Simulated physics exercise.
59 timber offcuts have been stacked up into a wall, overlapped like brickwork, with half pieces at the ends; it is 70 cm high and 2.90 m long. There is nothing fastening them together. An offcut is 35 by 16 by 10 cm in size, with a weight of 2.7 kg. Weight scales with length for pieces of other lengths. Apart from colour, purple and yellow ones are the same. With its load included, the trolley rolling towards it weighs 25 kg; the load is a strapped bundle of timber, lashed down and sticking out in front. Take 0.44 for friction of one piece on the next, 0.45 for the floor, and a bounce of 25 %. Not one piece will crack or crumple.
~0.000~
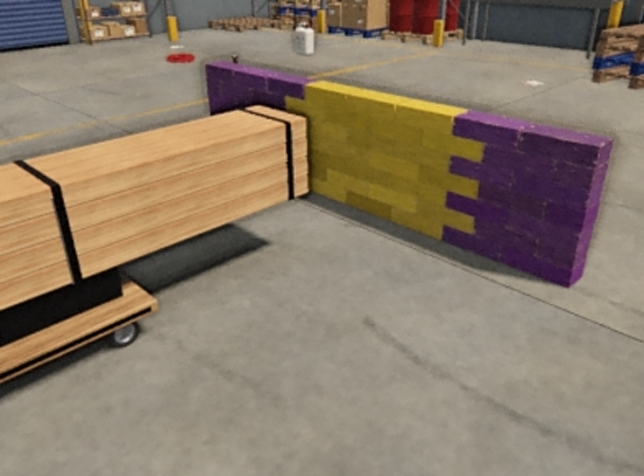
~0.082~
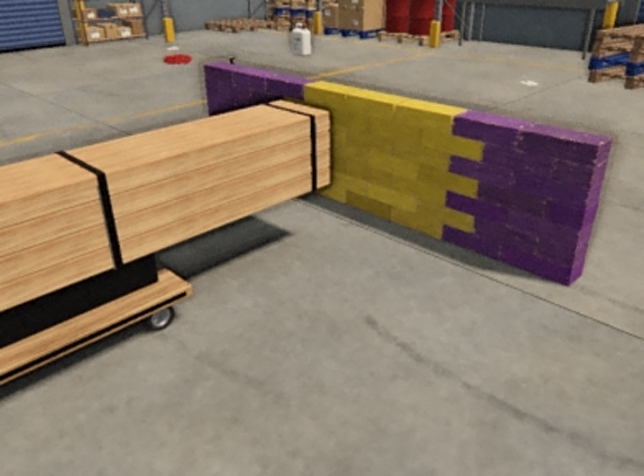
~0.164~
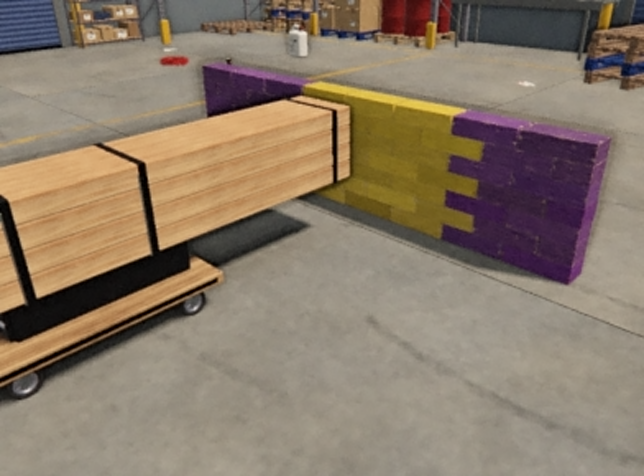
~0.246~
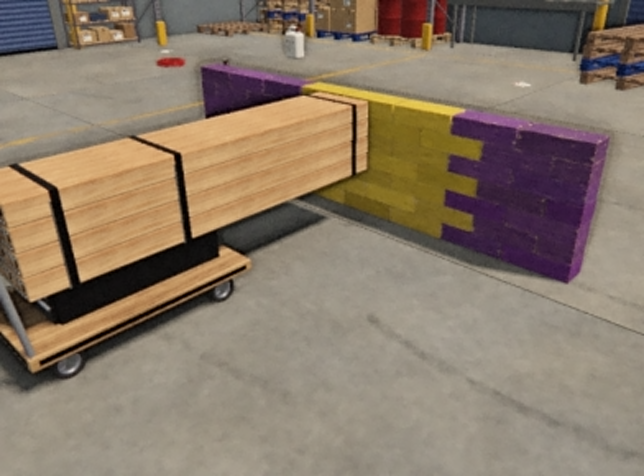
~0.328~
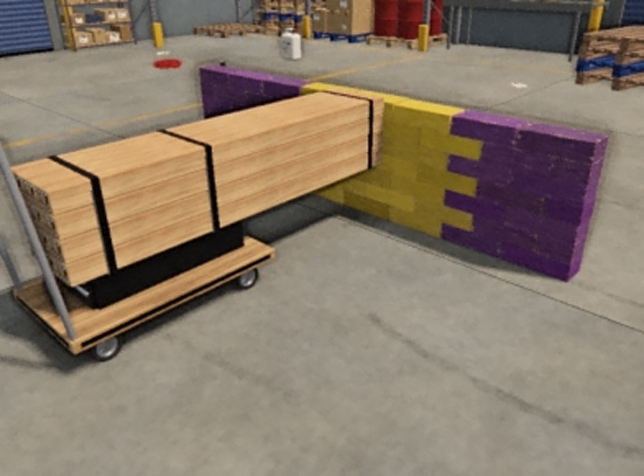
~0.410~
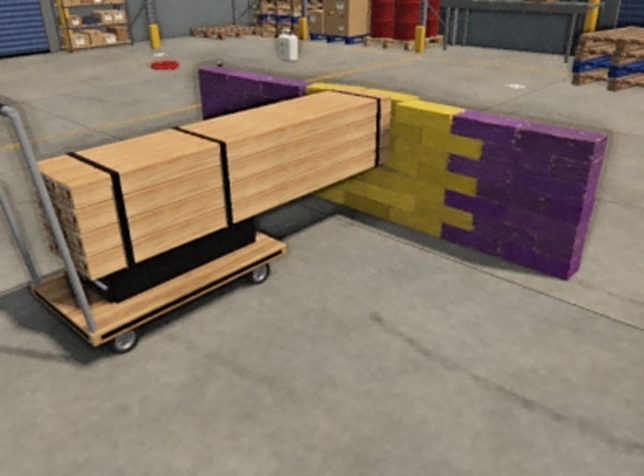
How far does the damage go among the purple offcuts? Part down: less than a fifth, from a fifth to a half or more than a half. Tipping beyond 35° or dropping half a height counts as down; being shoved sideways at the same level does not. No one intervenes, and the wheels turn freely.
Down in the end: Short of a fifth.
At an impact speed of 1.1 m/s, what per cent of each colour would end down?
Share down, in per cent: Purple 0, yellow 0.
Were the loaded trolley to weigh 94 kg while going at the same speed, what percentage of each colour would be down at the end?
For purple it's 10, for yellow it's 50 in a hundred.
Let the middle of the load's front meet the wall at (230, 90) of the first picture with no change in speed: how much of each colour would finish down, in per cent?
Then purple 30, yellow 0 per cent.
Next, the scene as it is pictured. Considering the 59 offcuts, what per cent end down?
My estimate is roughly 25 per cent.
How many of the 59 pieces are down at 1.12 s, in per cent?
25 per cent at that moment.
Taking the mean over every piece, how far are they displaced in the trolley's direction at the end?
Mean shift: Around 10 cm.
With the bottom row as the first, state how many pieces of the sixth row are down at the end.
The number that finish down is 4.
After 0.72 s, load 21 cm past the wall's line, still rolling; none of the 35 purple offcuts down (5 of 59 in all colours); top purple offcut unmoved; top yellow offcut leaning 26°.
After 1.12 s, load 25 cm past the wall's line, still rolling; 2 of the 35 purple offcuts down (14 of 59 in all colours); top purple offcut unmoved; top yellow offcut on its side.
At rest (2.3 s), load 26 cm past the wall's line, stopped; 2 of the 35 purple offcuts down (15 of 59 in all colours); top purple offcut unmoved; top yellow offcut on its side. That is 6 per cent. As the last picture would show them, middles, top purple offcut near (560, 142), top yellow offcut near (527, 188).
